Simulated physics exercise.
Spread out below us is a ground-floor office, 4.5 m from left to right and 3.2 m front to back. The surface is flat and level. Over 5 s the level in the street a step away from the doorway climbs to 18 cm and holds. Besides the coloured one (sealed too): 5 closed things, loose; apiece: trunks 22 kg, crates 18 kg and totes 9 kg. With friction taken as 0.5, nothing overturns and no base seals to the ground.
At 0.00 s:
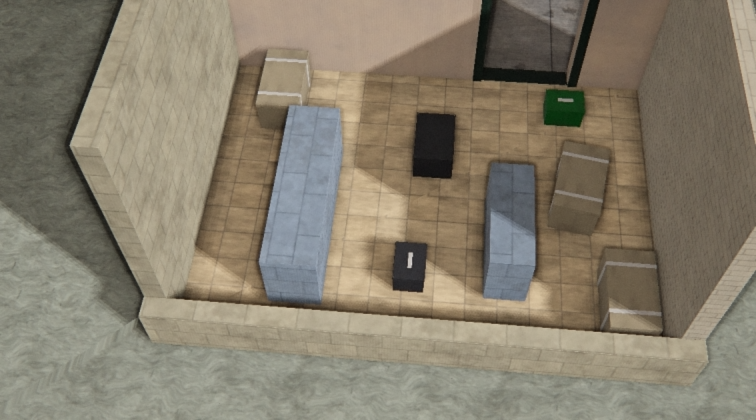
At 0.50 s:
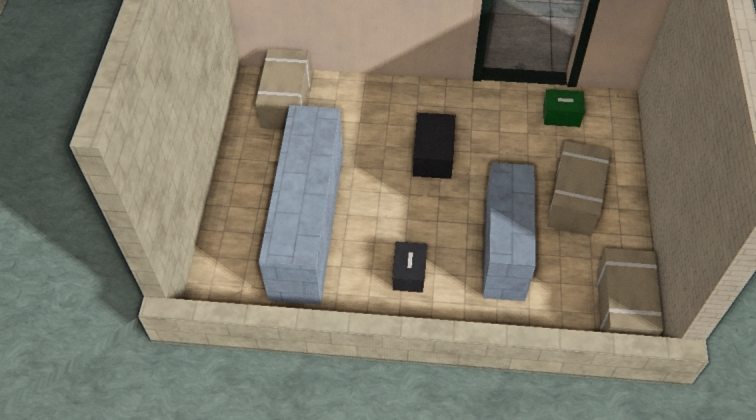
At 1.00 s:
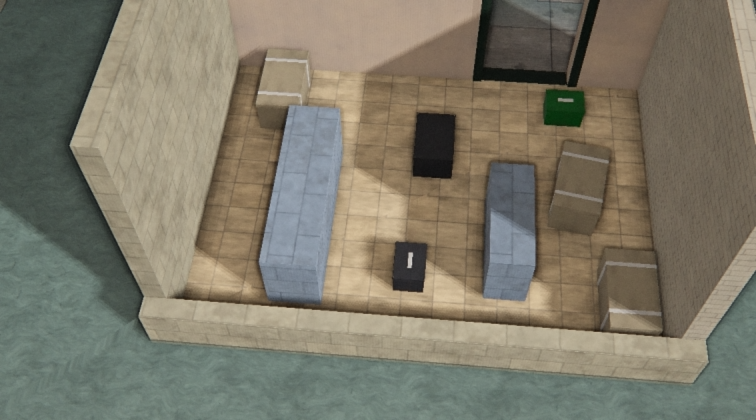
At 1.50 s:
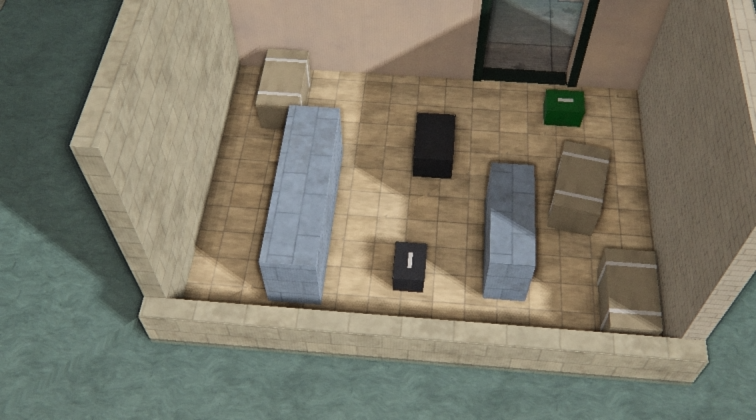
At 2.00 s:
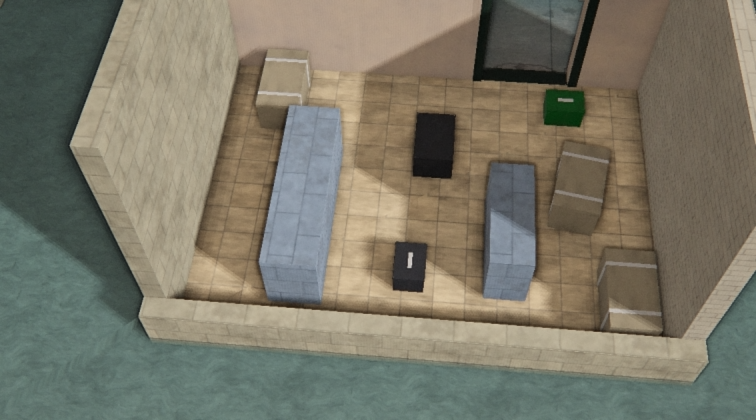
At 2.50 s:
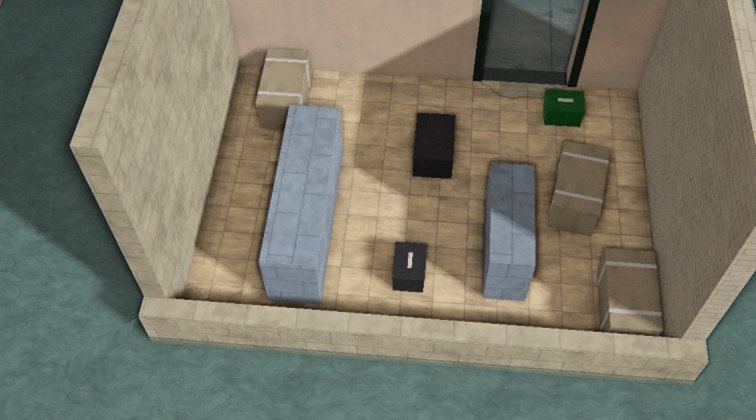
A small room with a tiled floor, pale walls and a dark-framed doorway in the back wall is seen from high above its low front wall. Two long blue-grey blocks stand left and right of two black boxes, with tan strapped crates at the back left and along the right, and a green tote near the doorway. The camera and objects stay still, while the ground outside turns from grey to blue-green and the surface beyond the doorway changes slightly.
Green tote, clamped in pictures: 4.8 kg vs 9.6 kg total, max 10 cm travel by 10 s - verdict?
Neither.
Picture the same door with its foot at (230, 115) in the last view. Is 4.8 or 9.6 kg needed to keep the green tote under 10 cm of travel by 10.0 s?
So neither mass does it.
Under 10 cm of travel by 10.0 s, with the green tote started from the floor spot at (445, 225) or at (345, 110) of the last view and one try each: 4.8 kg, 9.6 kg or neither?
First try, both options fail; second try, the lighter option suffices.
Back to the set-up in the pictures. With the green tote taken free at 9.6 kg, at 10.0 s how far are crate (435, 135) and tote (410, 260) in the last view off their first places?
They've ended up 0 cm and 10 cm away, in that order.
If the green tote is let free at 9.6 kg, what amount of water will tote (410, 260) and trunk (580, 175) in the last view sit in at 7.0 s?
Some 3 cm at the first, some 5 cm at the second.
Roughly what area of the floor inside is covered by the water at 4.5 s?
About 3.0 m2.
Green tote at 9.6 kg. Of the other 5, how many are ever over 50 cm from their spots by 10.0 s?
That makes 1.
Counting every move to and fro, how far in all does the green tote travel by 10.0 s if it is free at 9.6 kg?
Roughly 100 centimetres altogether.
After 3.5 s the green tote would be 1 cm from its start with 4.8 kg and 0 cm from its start with 9.6 kg; 3 cm of water round it then.
After 4.5 s the green tote would be 49 cm from its start with 4.8 kg and 8 cm from its start with 9.6 kg; 4 cm of water round it then.
After 7.0 s the green tote would be 112 cm from its start with 4.8 kg and 75 cm from its start with 9.6 kg; 6 cm of water round it then.
After 10.0 s the green tote would be 145 cm from its start with 4.8 kg and 92 cm from its start with 9.6 kg; 8 cm of water round it then.
